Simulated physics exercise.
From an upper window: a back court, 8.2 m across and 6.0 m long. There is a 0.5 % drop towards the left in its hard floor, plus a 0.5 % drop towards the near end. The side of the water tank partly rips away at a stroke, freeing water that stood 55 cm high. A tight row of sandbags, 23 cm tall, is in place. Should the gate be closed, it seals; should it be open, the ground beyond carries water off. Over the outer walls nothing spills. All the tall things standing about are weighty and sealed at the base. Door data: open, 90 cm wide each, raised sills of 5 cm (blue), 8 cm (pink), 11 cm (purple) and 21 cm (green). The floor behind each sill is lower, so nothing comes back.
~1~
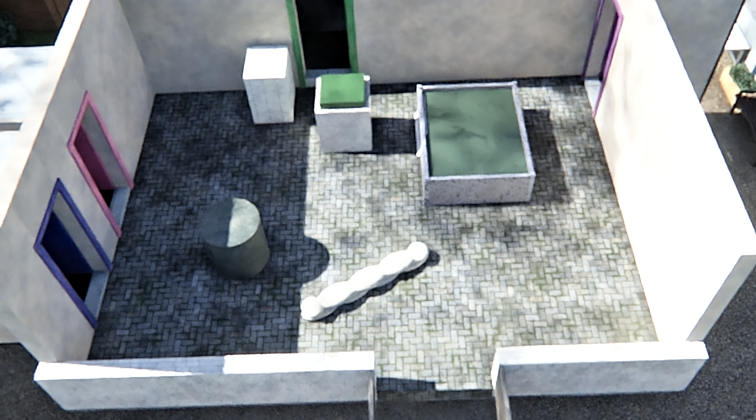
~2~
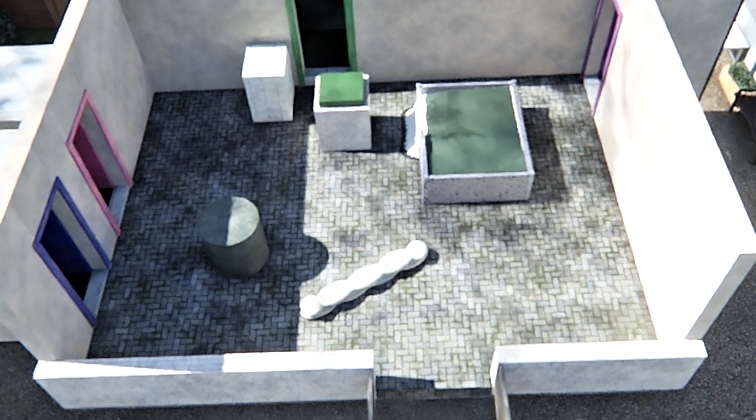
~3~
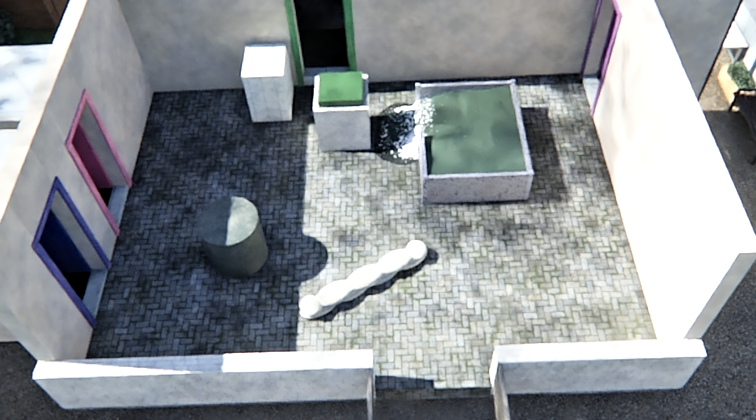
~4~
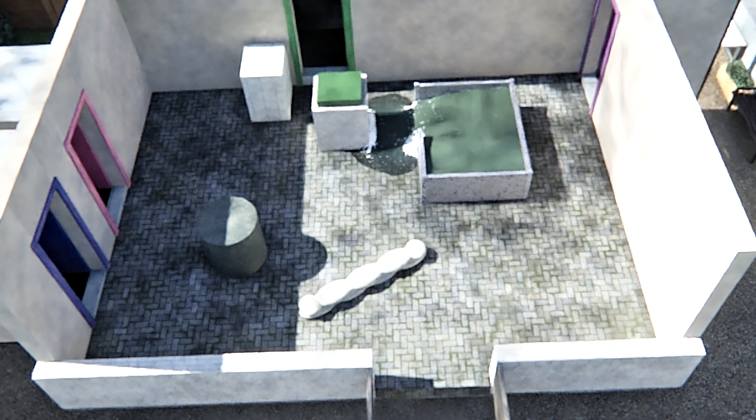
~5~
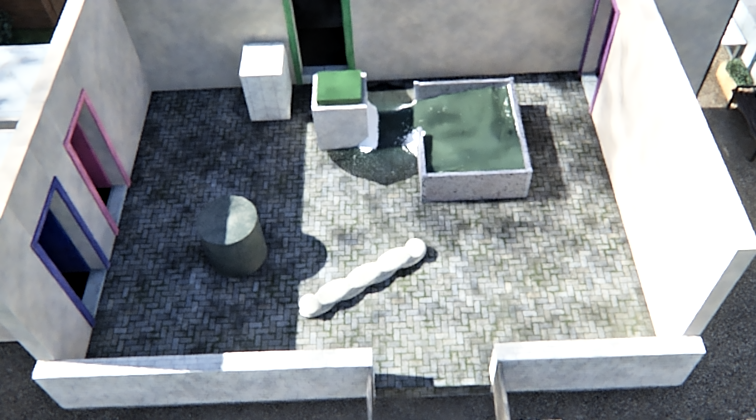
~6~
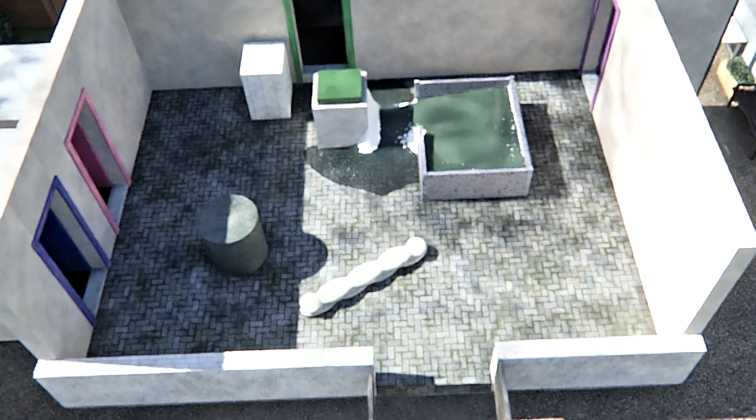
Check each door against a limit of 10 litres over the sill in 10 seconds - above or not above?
My prediction: The blue door will most likely bust the limit, the pink door will most likely respect the limit, the purple door will most likely respect the limit, the green door will most likely respect the limit.
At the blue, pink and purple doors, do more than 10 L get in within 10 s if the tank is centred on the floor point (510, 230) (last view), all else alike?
Result - blue door exceeds it, pink door exceeds it, purple door does not exceed it.
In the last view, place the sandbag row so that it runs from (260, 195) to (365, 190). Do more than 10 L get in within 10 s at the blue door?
Note, blue vs limit: Lower.
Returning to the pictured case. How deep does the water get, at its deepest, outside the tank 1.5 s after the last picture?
Depth: Approx. 32 cm.
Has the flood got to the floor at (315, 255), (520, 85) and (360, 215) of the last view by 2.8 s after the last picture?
Well, the first is drenched, the next drenched, the last drenched.
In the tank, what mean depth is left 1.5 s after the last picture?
Depth, averaged: Around 29 centimetres.
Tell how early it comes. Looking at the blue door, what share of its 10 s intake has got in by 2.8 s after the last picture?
About 0 per cent.
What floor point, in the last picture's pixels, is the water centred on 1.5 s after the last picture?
I'd say somewhere around (415, 145).
Then, 0.7 s after the last picture water covers 15 % of the floor and is deepest (43 cm) near (370, 127); blue door not reached, pink door not reached, purple door not reached, green door 19 cm at the sill, 0 L in.
Then, 1.5 s after the last picture water covers 25 % of the floor and is deepest (32 cm) near (370, 127); blue door not reached, pink door not reached, purple door not reached, green door 17 cm at the sill, 1 L in.
Then, 2.8 s after the last picture water covers 40 % of the floor and is deepest (22 cm) near (370, 134); blue door not reached, pink door not reached, purple door 12 cm at the sill, 0 L in, green door 15 cm at the sill, 3 L in.
Then, 5.3 s after the last picture water covers 65 % of the floor and is deepest (15 cm) near (370, 134); blue door 9 cm at the sill, 2 L in, pink door 6 cm at the sill, 0 L in, purple door 8 cm at the sill, 1 L in, green door 10 cm at the sill, 3 L in.
Then, 9.3 s after the last picture water covers 90 % of the floor and is deepest (8 cm) near (234, 376); blue door 8 cm at the sill, 29 L in, pink door 8 cm at the sill, 0 L in, purple door 4 cm at the sill, 2 L in, green door 6 cm at the sill, 3 L in.
